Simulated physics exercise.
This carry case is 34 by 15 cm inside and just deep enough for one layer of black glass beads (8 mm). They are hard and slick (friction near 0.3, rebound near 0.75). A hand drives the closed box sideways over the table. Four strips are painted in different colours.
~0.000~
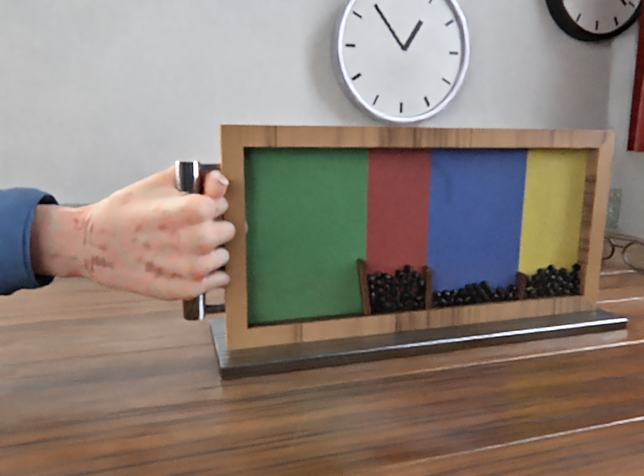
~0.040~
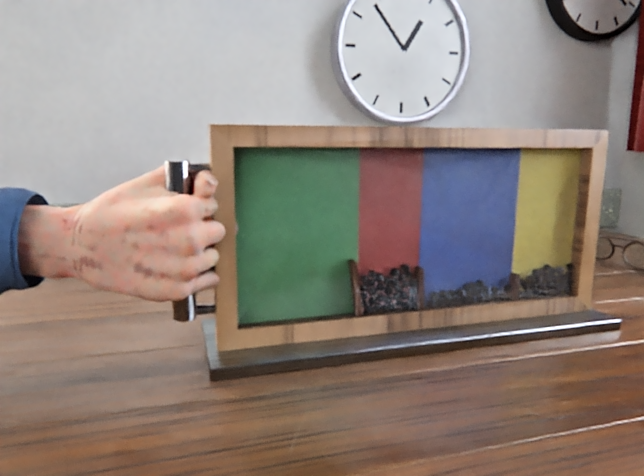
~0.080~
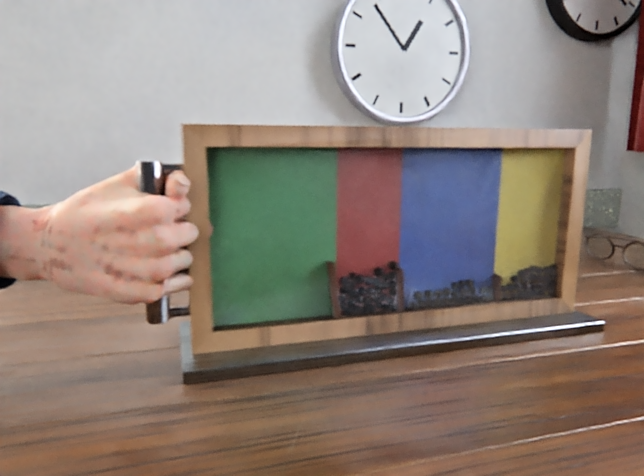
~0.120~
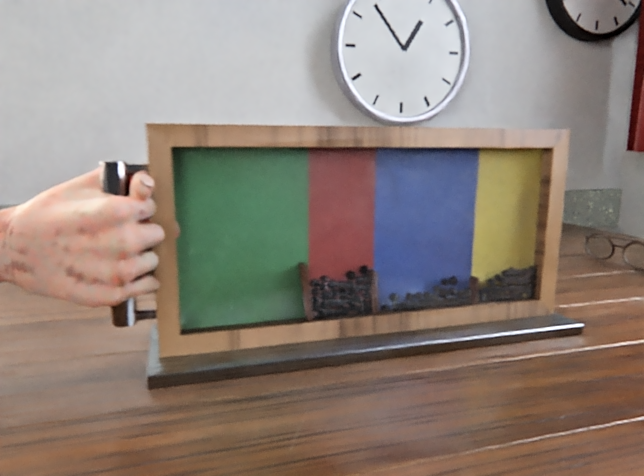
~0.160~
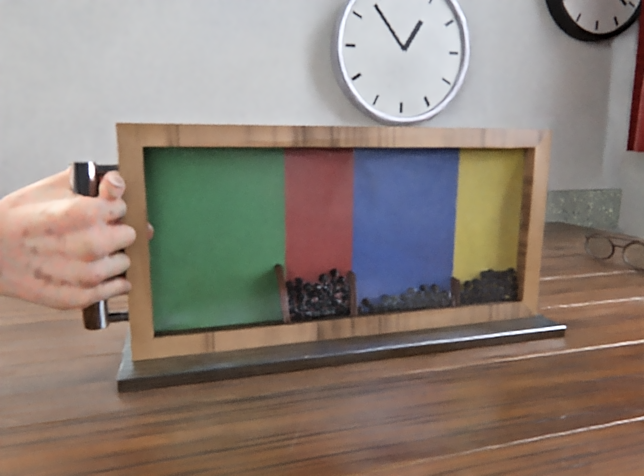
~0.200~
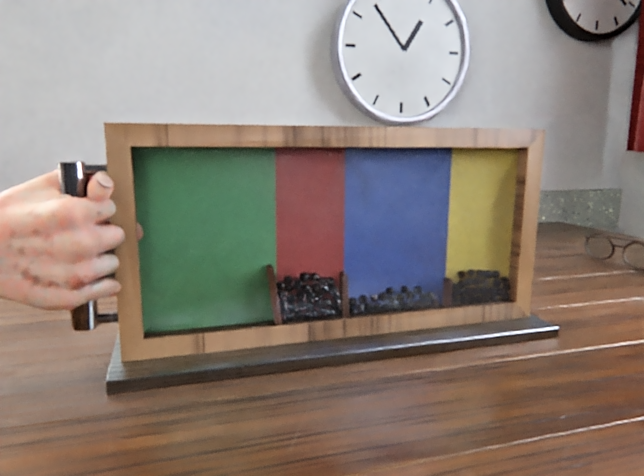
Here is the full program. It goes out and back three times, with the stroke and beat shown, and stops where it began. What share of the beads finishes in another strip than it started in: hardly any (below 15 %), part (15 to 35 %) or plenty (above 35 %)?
Answer: Hardly any.
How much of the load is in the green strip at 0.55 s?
Some 0 per cent.
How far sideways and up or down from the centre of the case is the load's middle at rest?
About 5 cm right and 6 cm below.
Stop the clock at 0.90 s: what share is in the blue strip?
Some 30 per cent.
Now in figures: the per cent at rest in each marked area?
Red strip: 35; blue strip: 35; green strip: 0; yellow strip: 30.
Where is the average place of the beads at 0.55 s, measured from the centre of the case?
About 5 cm right and 6 cm below.
After 0.55 s, it is 7 cm to the left; the beads' middle is 5 cm right of and 6 cm below the centre; red 40 %, blue 30 %, yellow 30 %; 5 % have changed strip.
After 0.90 s, it is 4 cm to the left; the beads' middle is 5 cm right of and 6 cm below the centre; red 40 %, blue 30 %, yellow 30 %; 5 % have changed strip.
After 1.20 s, it is at its start; the beads' middle is 4 cm right of and 6 cm below the centre; red 40 %, blue 35 %, yellow 30 %; 5 % have changed strip.
Settled by 1.8 s, it is at its start; red 35 %, blue 35 %, green 0 %, yellow 30 %; 5 % have changed strip.
